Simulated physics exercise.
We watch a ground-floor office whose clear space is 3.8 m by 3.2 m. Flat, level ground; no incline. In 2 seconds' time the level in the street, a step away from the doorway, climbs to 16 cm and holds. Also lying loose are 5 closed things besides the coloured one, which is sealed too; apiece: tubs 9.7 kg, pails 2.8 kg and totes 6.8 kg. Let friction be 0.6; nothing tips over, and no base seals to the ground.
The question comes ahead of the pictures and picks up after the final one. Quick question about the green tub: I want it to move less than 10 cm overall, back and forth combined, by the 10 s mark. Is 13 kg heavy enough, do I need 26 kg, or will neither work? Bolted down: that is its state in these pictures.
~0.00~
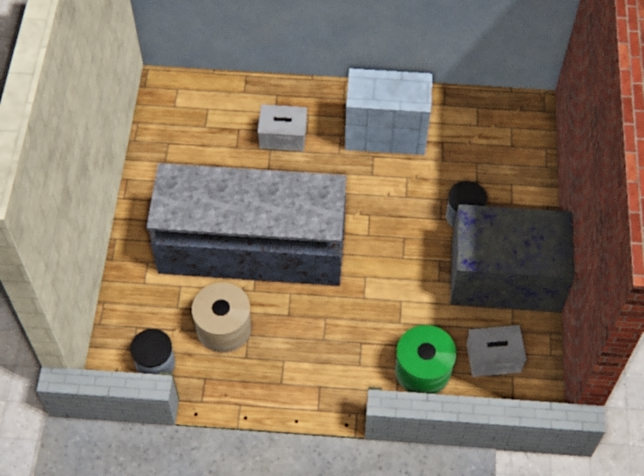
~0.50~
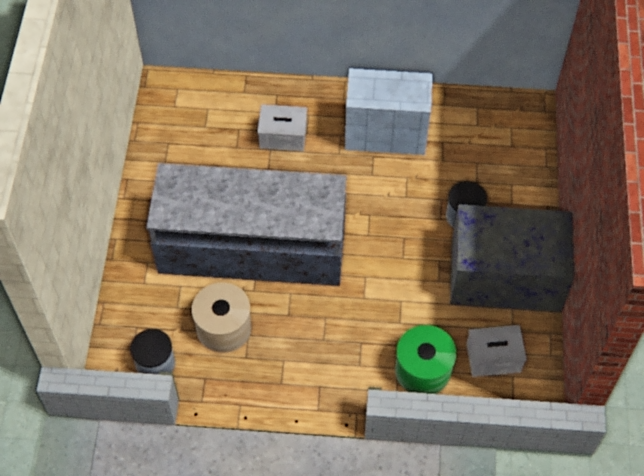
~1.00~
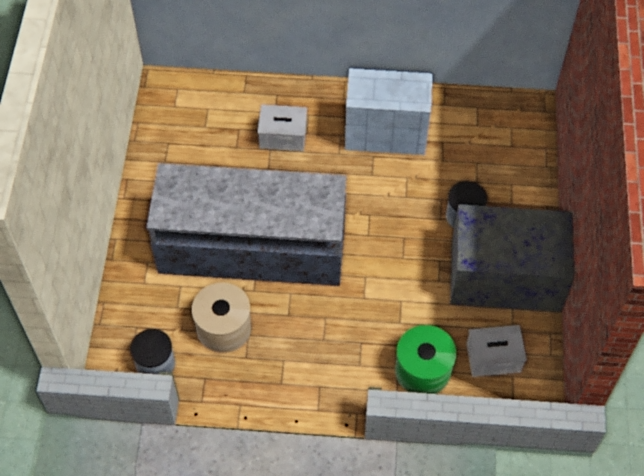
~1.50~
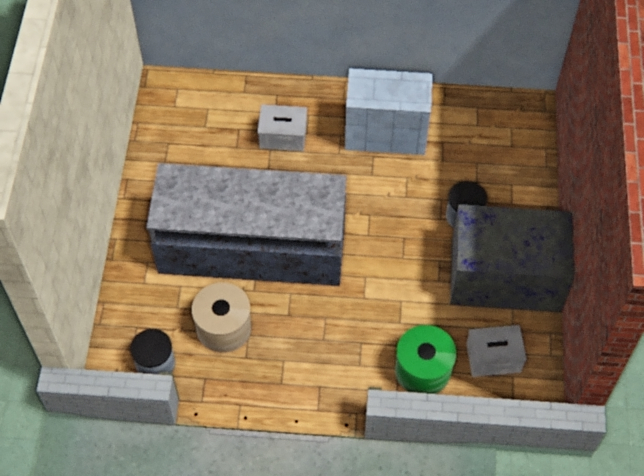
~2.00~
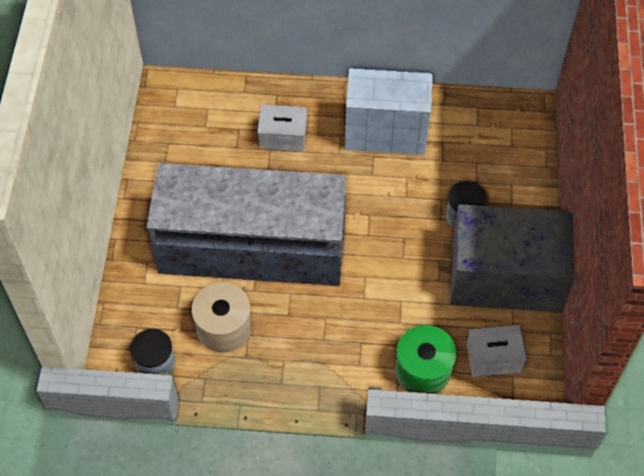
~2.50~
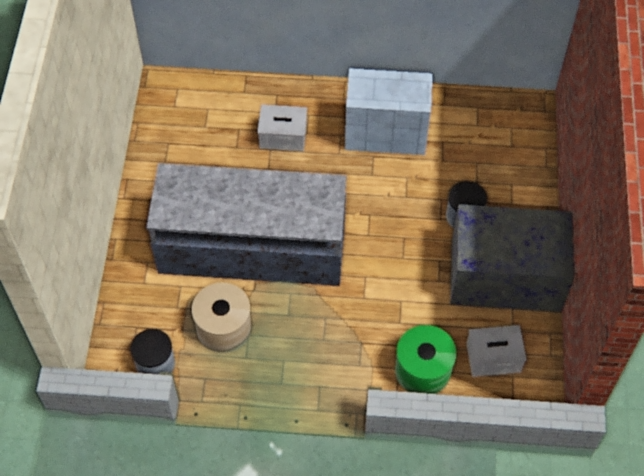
You need 26 kg.
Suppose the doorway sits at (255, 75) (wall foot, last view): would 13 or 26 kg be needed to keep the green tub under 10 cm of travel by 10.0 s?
Well, then the greater option is needed.
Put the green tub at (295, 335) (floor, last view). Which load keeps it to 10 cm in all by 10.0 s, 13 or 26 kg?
So neither weight works.
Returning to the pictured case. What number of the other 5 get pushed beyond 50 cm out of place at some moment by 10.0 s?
It works out to 3.
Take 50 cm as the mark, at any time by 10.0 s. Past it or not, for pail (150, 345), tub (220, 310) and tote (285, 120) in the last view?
Taking them in order: Beyond the mark, beyond the mark and within the mark.
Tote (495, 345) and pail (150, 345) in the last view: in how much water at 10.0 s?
Close to 9 and 11 centimetres.
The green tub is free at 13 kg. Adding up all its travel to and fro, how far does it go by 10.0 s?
Total path: Roughly 60 cm.
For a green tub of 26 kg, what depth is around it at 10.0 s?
Close to 10 cm deep.
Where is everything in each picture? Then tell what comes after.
The green tub at (427, 352), on the bottom; water covers 0.0 m2; 0 of 6 have shifted, in the first picture.
The green tub at (427, 352) rests on the ground; water covers 0.0 m2; 0 of 6 have shifted, in the second picture.
The green tub at (427, 352) rests on the ground; water covers 0.0 m2; 0 of 6 have shifted, in the third picture.
The green tub at (427, 352), on the bottom; 0.0 m2 under water; 0 of 6 have shifted, in the fourth picture.
The green tub at (427, 352) rests on the ground; 0.4 m2 under water; 0 of 6 have shifted, in the fifth picture.
The green tub at (427, 352) rests on the ground; water covers 1.1 m2; 0 of 6 have shifted, in the sixth picture.
After 3.5 s the green tub would be 0 cm from its start with 13 kg and 0 cm from its start with 26 kg; 0 cm of water round it then.
After 4.5 s the green tub would be 0 cm from its start with 13 kg and 0 cm from its start with 26 kg; 2 cm of water round it then.
After 7.0 s the green tub would be 3 cm from its start with 13 kg and 0 cm from its start with 26 kg; 8 cm of water round it then.
After 10.0 s the green tub would be 57 cm from its start with 13 kg and 0 cm from its start with 26 kg; 10 cm of water round it then.
